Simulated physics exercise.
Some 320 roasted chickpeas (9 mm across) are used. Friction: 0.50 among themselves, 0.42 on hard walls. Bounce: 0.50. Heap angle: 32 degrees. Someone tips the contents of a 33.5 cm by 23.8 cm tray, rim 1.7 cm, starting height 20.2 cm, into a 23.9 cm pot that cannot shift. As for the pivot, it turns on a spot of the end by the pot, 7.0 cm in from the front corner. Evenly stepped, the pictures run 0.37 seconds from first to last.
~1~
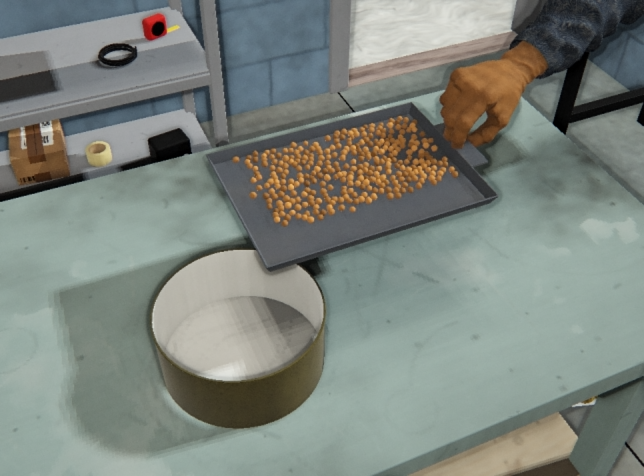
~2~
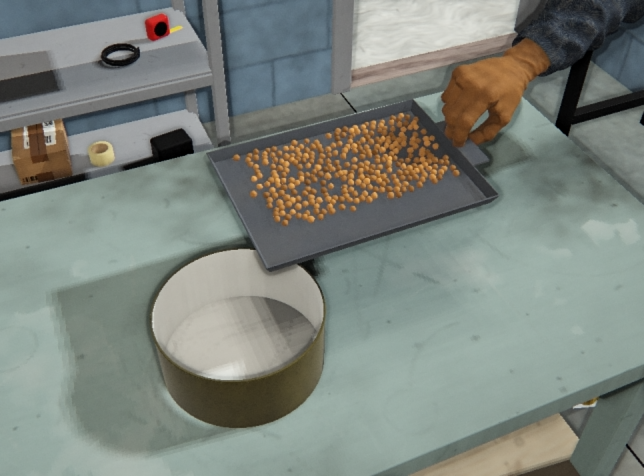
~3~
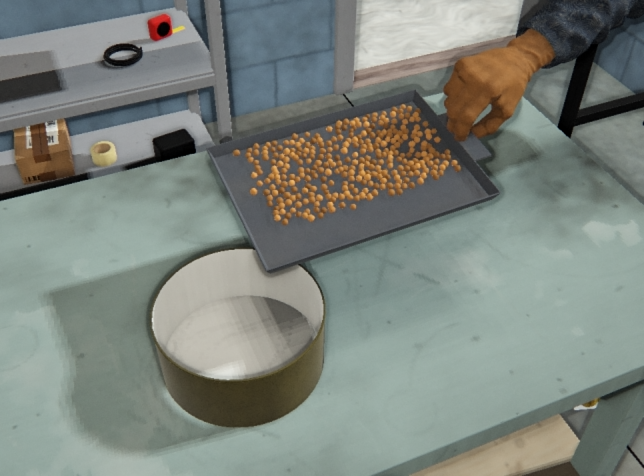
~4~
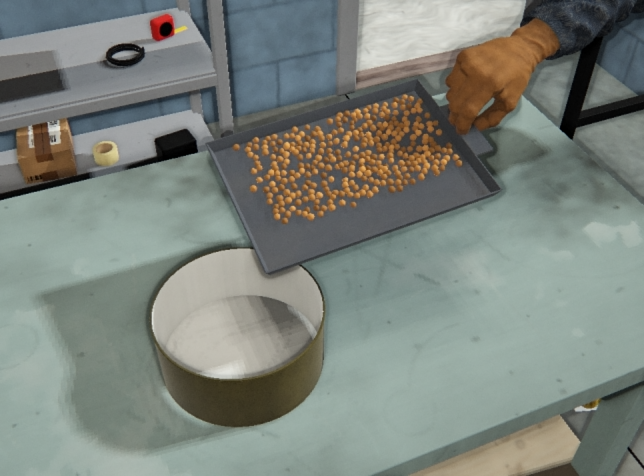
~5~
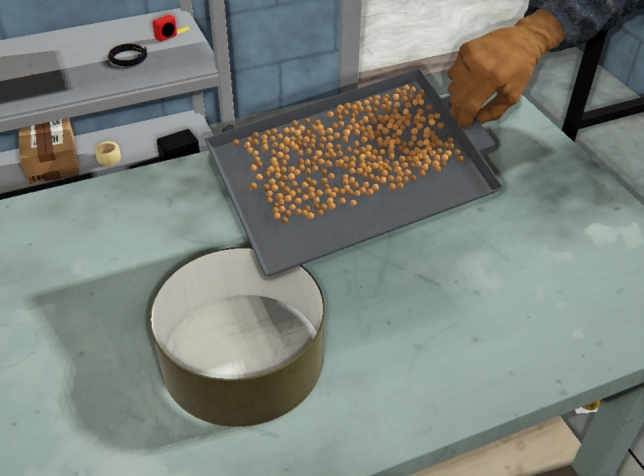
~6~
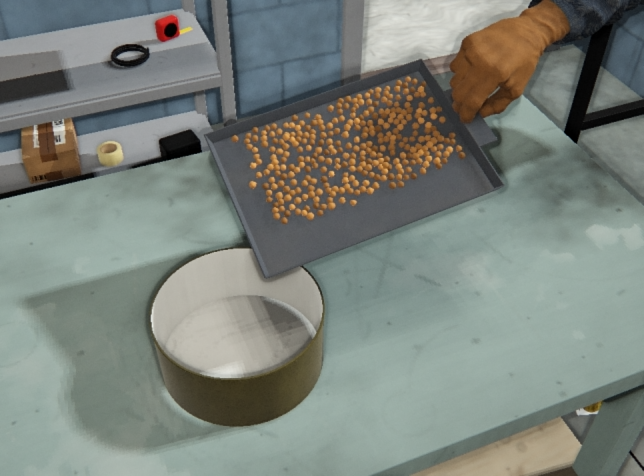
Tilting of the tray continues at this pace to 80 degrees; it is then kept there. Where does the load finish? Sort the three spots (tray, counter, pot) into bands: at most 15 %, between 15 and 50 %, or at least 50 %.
Tray: Up to 15 %; counter: 15 to 50 %; pot: 50 % or more.
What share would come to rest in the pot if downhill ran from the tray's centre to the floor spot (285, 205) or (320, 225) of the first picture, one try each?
I'd put it at roughly 70 per cent for the first tilt and roughly 100 per cent for the second.
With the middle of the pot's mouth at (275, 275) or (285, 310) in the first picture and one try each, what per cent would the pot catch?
First try about 75 per cent, second try about 95 per cent.
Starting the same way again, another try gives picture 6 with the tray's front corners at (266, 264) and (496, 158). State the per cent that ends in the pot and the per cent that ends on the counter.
The pot gets 90 and the counter 10.
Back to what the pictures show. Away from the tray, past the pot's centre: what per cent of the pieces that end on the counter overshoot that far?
About 0 percent of the spill.
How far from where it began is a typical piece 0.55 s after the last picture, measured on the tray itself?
It has moved some 15 cm from its start.
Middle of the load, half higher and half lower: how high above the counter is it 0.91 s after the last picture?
About 20 cm.
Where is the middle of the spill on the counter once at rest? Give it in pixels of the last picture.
At rest, its centre lies at about (350, 377).
Then, 0.55 s after the last picture, tilt 47 degrees; the tray holds 95 %, the pot 0 %.
Then, 0.91 s after the last picture, tilt 67 degrees; the tray holds 80 %, the pot 10 %.
Then, 1.37 s after the last picture, tilt 80 degrees; the tray holds 10 %, the pot 50 %.
In the end, tray 0 %, counter 30 %, pot 70 %.
